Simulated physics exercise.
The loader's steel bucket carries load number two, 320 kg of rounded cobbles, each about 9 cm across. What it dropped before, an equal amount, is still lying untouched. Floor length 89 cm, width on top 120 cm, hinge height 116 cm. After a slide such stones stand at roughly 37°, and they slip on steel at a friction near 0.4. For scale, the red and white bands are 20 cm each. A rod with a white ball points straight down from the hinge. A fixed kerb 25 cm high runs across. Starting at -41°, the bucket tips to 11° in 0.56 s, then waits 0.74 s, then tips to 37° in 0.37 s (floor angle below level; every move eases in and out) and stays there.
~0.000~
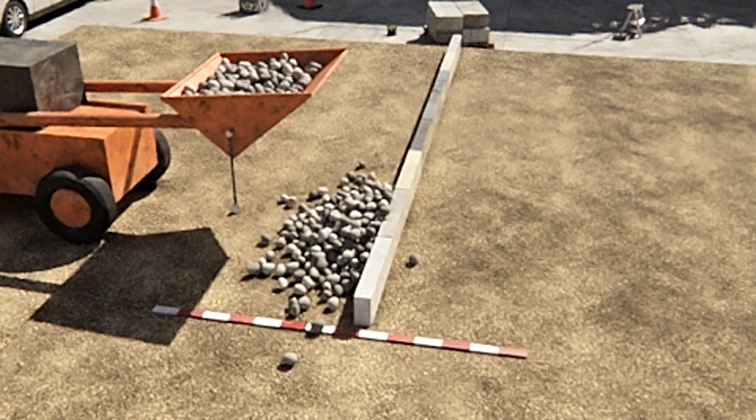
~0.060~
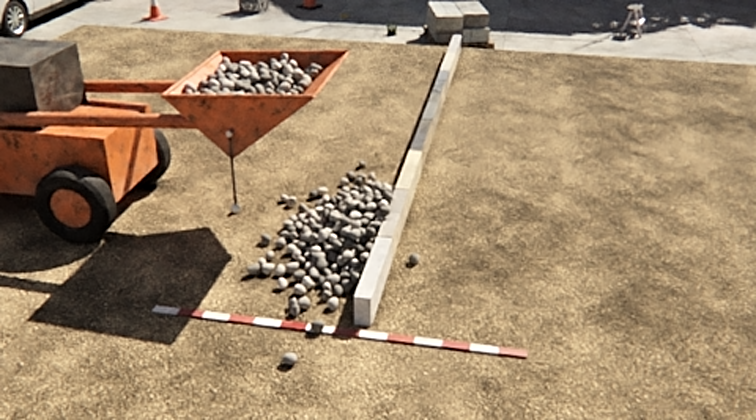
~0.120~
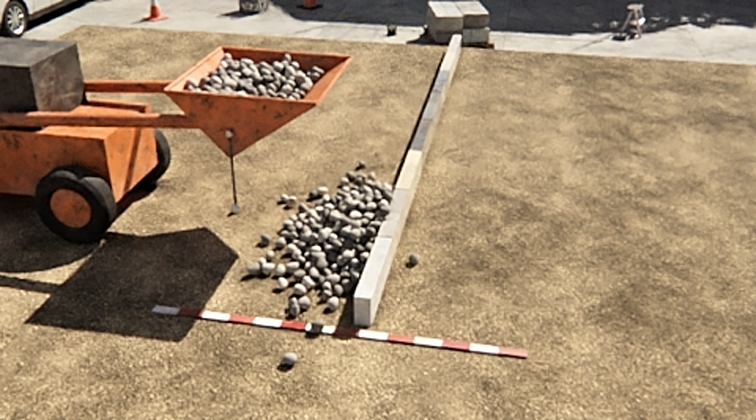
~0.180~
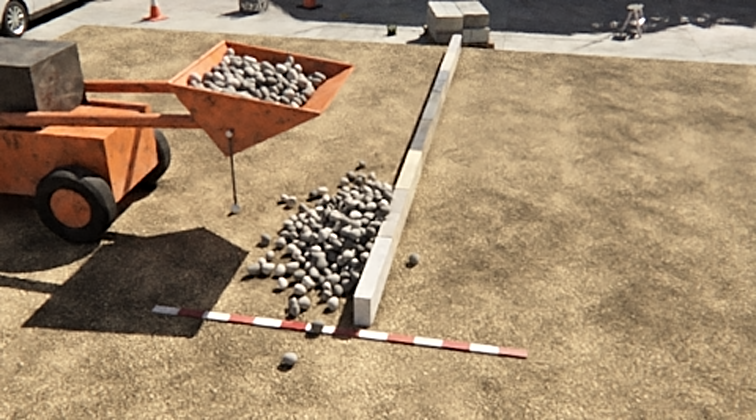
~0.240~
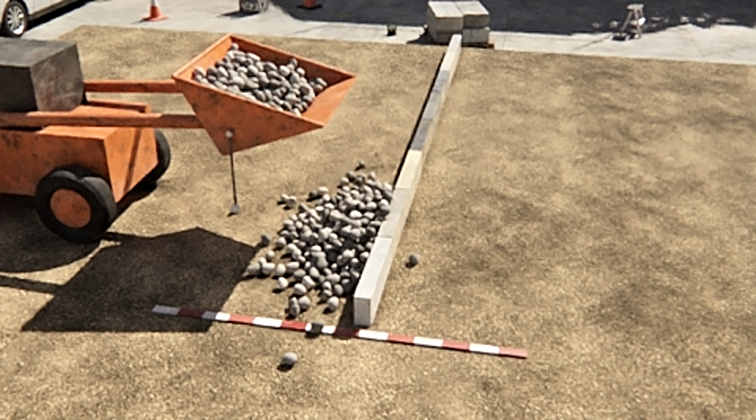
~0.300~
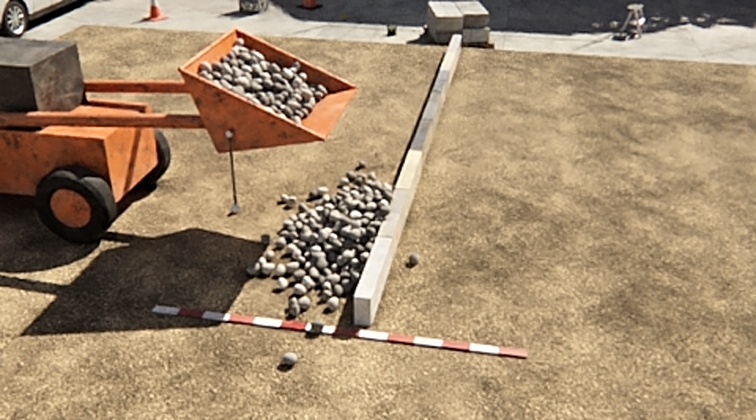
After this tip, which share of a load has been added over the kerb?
Close to 2 parts in a hundred.
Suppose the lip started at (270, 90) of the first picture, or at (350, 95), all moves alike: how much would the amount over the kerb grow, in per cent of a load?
First some 0, then 40 per cent.
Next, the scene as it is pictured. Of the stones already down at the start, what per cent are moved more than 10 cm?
About 5 per cent.
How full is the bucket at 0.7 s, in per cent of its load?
Roughly 100 per cent is still inside.
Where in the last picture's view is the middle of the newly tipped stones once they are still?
Their middle is at about (348, 211).
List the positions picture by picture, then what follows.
In the first picture, lip at (312, 94), floor tilted -41°, highest stones at (279, 68). The earlier load is highest near (370, 214), 28 cm above ground level, 100 % on this side of the kerb.
In the second picture, lip at (314, 97), floor tilted -39°, highest stones at (275, 70); the stones move at 0.2 m/s on average.
In the third picture, lip at (317, 104), floor tilted -35°, highest stones at (254, 69); the stones move at 0.3 m/s on average.
In the fourth picture, the bucket is at -28°, its lip at (320, 114); the top of the load is at (231, 66); the stones move at 0.4 m/s on average.
In the fifth picture, the bucket is at -21°, its lip at (323, 127); the top of the load is at (231, 59); the stones move at 0.5 m/s on average.
In the sixth picture, the bucket is at -12°, its lip at (324, 140); the top of the load is at (236, 55); the stones move at 0.5 m/s on average.
After 0.4 s the floor is at 3°; in per cent of one load, 100 in the bucket, 100 on this side of the kerb; the foremost stones are at (386, 223).
After 0.7 s the floor is at 11°; in per cent of one load, 100 in the bucket, 100 on this side of the kerb; the foremost stones are at (386, 223).
After 2.1 s the floor is at 37°; in per cent of one load, 17 in the bucket, 181 on this side of the kerb, 2 over the kerb; the foremost stones are at (436, 250).
After 4.8 s the floor is at 37°; in per cent of one load, 0 in the bucket, 197 on this side of the kerb, 3 over the kerb; the foremost stones are at (438, 243). Net gain over the kerb, 2.
